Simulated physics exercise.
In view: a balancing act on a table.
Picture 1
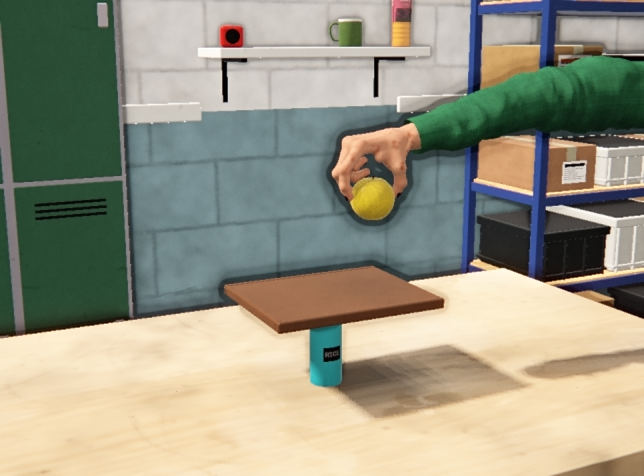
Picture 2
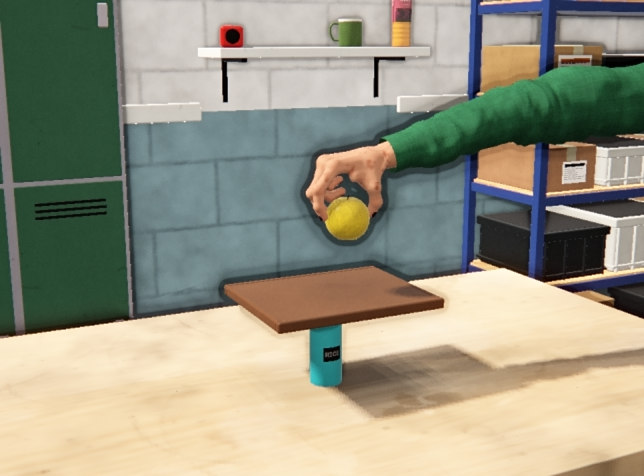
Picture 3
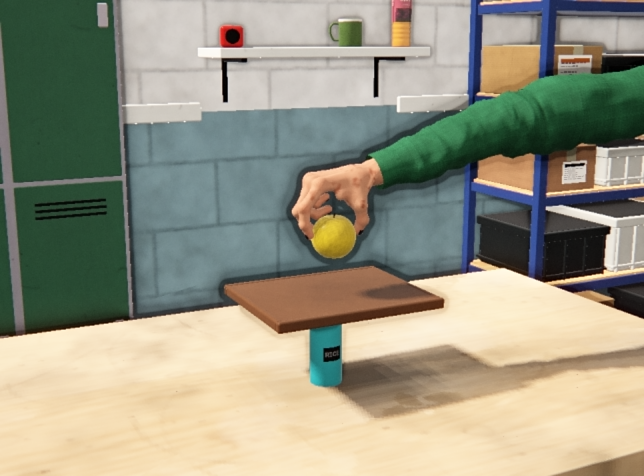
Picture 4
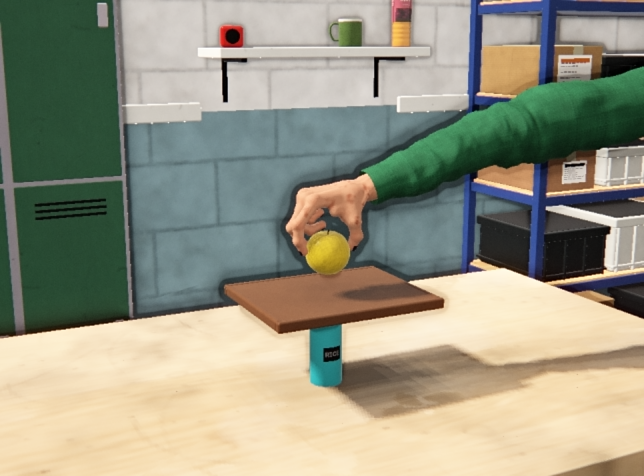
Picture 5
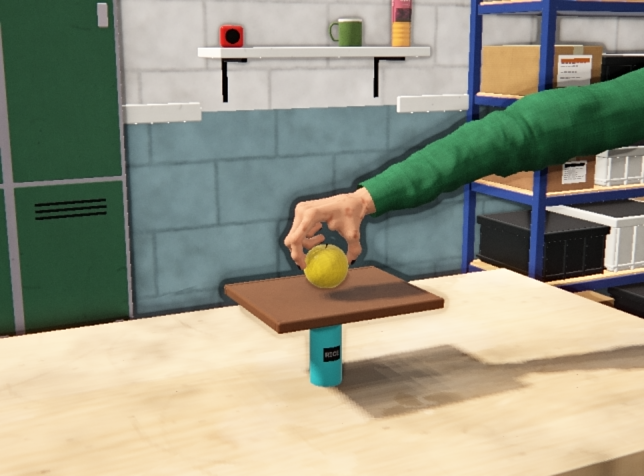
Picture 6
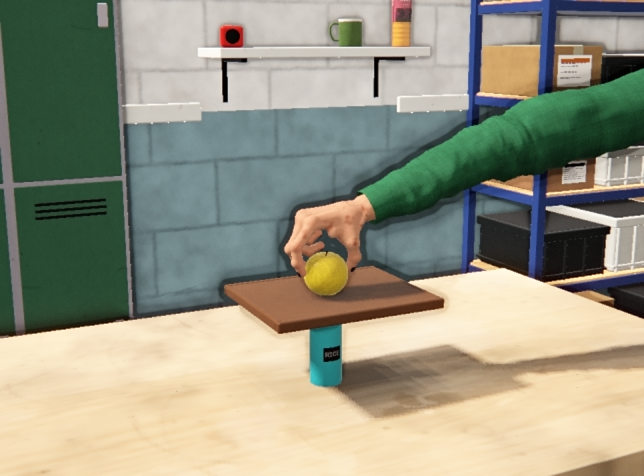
A hand in a green sleeve lowered a yellow apple down and to the left, then set it on a brown board balanced on a small teal can, keeping hold of it.
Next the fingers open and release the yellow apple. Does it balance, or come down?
Here the stack keeps its balance.
Then, 0.30 s later than the last frame, all is still.
Then, 0.70 s later than the last frame, yellow apple resting near (326, 274).
When it is over, all 3 as before. End places, in pixels of the last picture, yellow apple near (326, 274). The stack holds.
